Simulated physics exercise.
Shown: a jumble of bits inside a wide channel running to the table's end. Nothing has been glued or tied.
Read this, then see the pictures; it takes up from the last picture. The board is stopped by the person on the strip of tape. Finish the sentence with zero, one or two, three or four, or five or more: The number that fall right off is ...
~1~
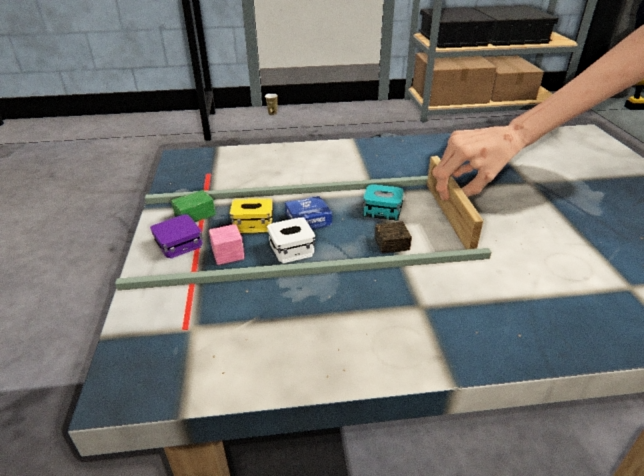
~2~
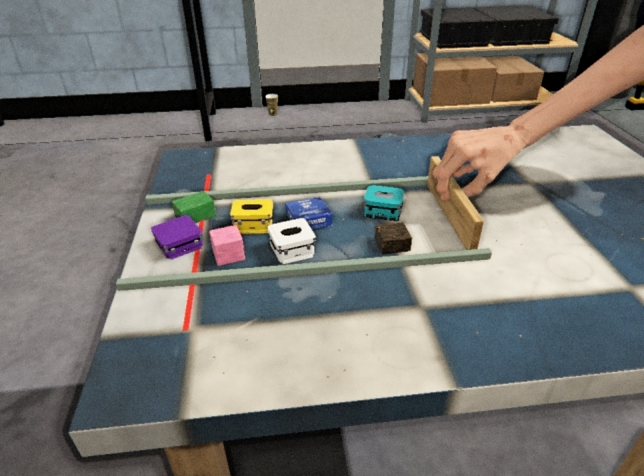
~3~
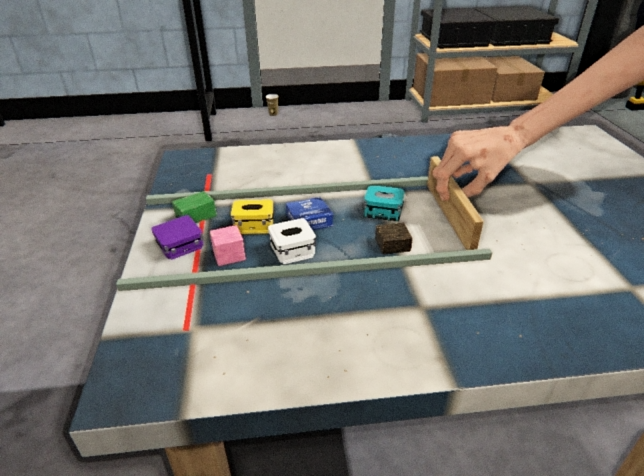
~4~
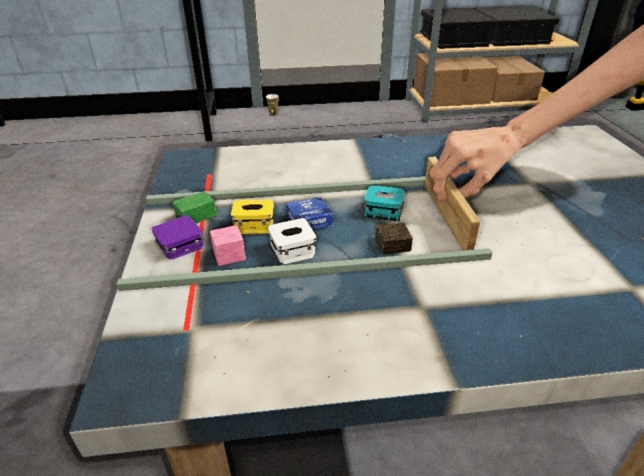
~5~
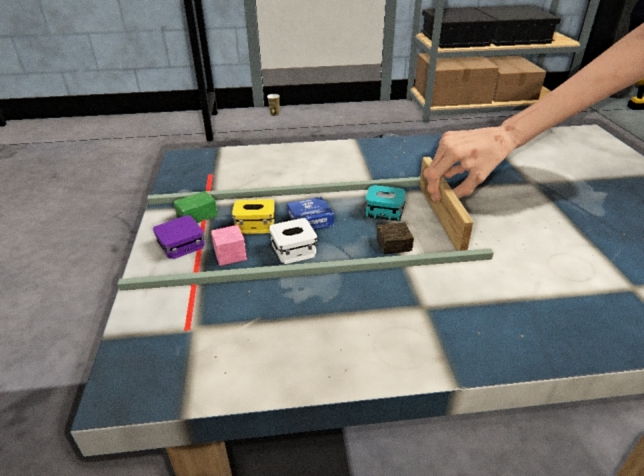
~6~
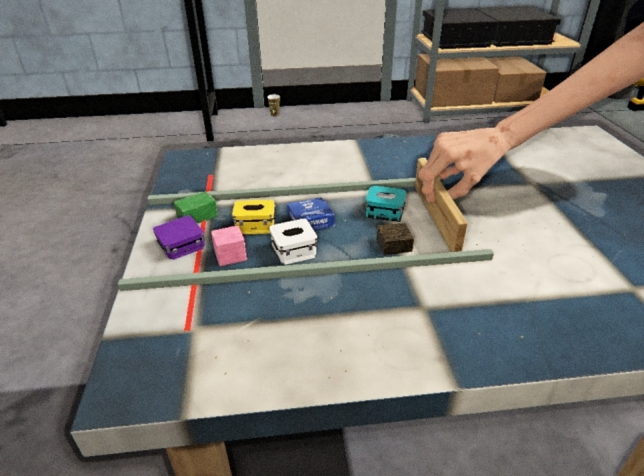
The number that fall right off is three or four.
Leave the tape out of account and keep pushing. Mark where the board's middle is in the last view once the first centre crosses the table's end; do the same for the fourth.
Its middle is near (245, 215) and then near (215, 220).
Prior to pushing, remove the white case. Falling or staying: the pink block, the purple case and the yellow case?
Pink block safe, purple case gone, yellow case gone.
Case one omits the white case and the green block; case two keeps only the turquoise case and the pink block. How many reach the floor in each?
Result: 2 in the first case, with 1 in the second.
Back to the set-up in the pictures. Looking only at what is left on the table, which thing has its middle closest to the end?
It's the blue box that is foremost.
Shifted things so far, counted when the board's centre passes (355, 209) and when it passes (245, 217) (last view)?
3 at one spot and 8 at the other.
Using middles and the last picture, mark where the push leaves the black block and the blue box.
The black block comes to rest at (182, 255), and the blue box comes to rest at (144, 226).
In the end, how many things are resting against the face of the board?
Count: 2.
Early on, none off yet; purple case at rest near (180, 238); green block at rest near (196, 209); pink block at rest near (229, 246).
A while later, none off yet; purple case travelled a little near (163, 242); green block moving near (193, 208); pink block travelled a little near (218, 245).
Further along, none off yet; purple case leaning a little near (118, 252); green block travelled about its own width near (152, 206); pink block travelled well along near (150, 250).
Finally, the number that fall off is three or four; lost, yellow case, pink block, green block and purple case.
